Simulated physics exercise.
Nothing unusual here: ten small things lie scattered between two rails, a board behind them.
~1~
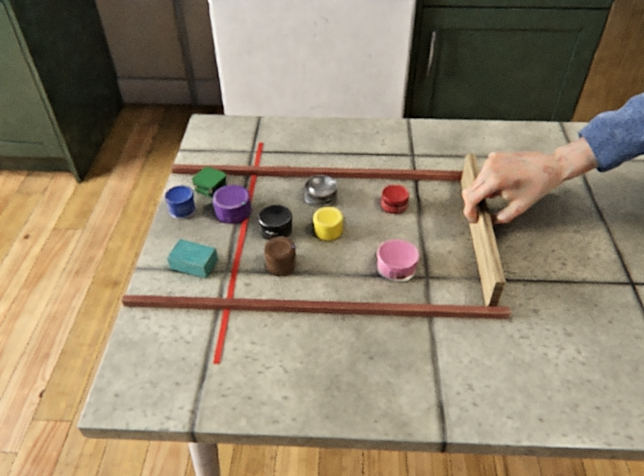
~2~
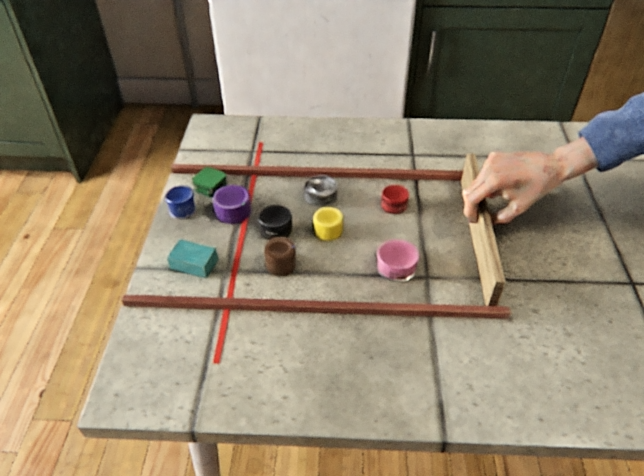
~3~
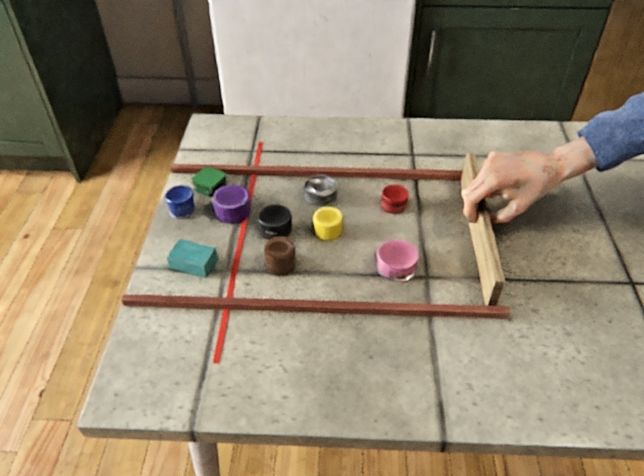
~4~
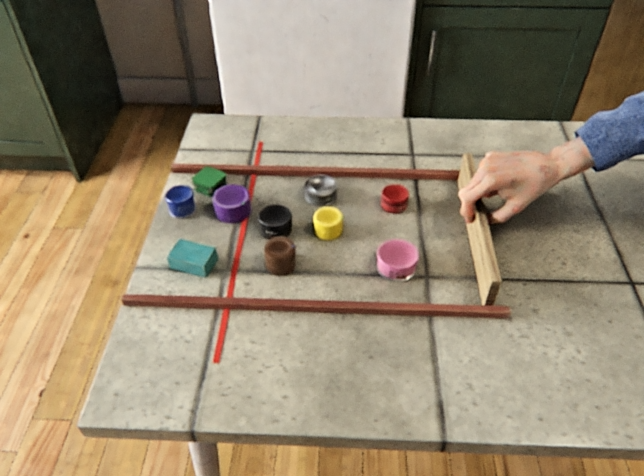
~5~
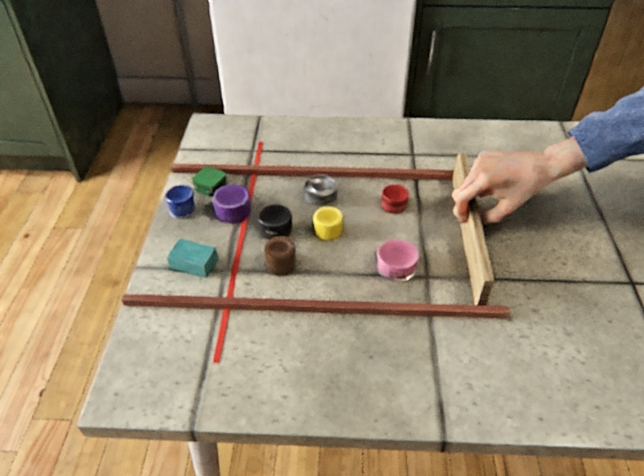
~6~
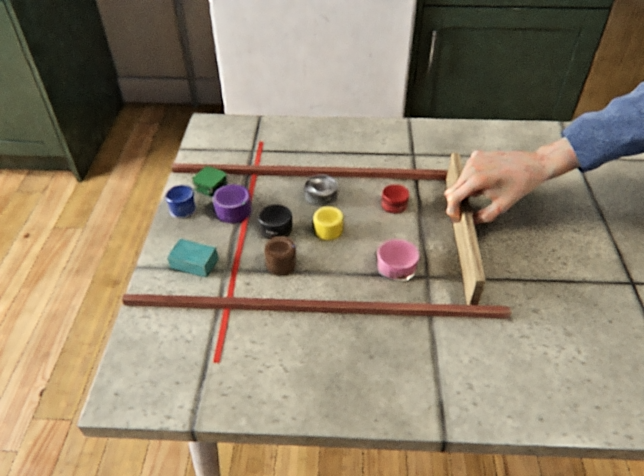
In this clip, a hand holds a wooden board upright across two reddish rails on a tiled table, then slides it slightly left toward small colourful containers and blocks, which stay still around a red tape line.
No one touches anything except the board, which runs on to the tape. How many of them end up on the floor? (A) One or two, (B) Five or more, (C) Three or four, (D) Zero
D.
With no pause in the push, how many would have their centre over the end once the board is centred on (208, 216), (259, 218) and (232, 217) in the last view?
In order, that gives 2, then 0, then 1.
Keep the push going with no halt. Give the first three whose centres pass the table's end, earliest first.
Sequence: 1) turquoise block, 2) blue tin, 3) brown lid.
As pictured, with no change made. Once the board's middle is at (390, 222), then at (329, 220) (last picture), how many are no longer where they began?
At the first spot 2, then 5.
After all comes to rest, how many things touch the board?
Number: 4.
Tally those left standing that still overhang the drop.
You'd get 1.
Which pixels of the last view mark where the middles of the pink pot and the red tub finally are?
The pink pot settles near (216, 255); as for the red tub, near (235, 198).
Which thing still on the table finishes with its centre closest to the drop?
The turquoise block finishes nearest.
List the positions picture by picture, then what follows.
The first picture shows blue tin (181, 202); green case (210, 183); turquoise block (193, 258); board (480, 225); tape (243, 232).
The second picture shows green case (210, 183); board (480, 224).
The third picture shows turquoise block (193, 258); purple lid (232, 204).
The fourth picture shows blue tin (181, 202); grey tin (321, 191).
The fifth picture shows green case (210, 183); pink pot (397, 260).
The sixth picture shows blue tin (181, 202); green case (210, 182); turquoise block (193, 258); board (463, 224); tape (243, 231).
Early on, none off yet; blue tin at rest near (181, 202); green case at rest near (210, 182); turquoise block at rest near (193, 258).
Finally, the number that fall off is zero.
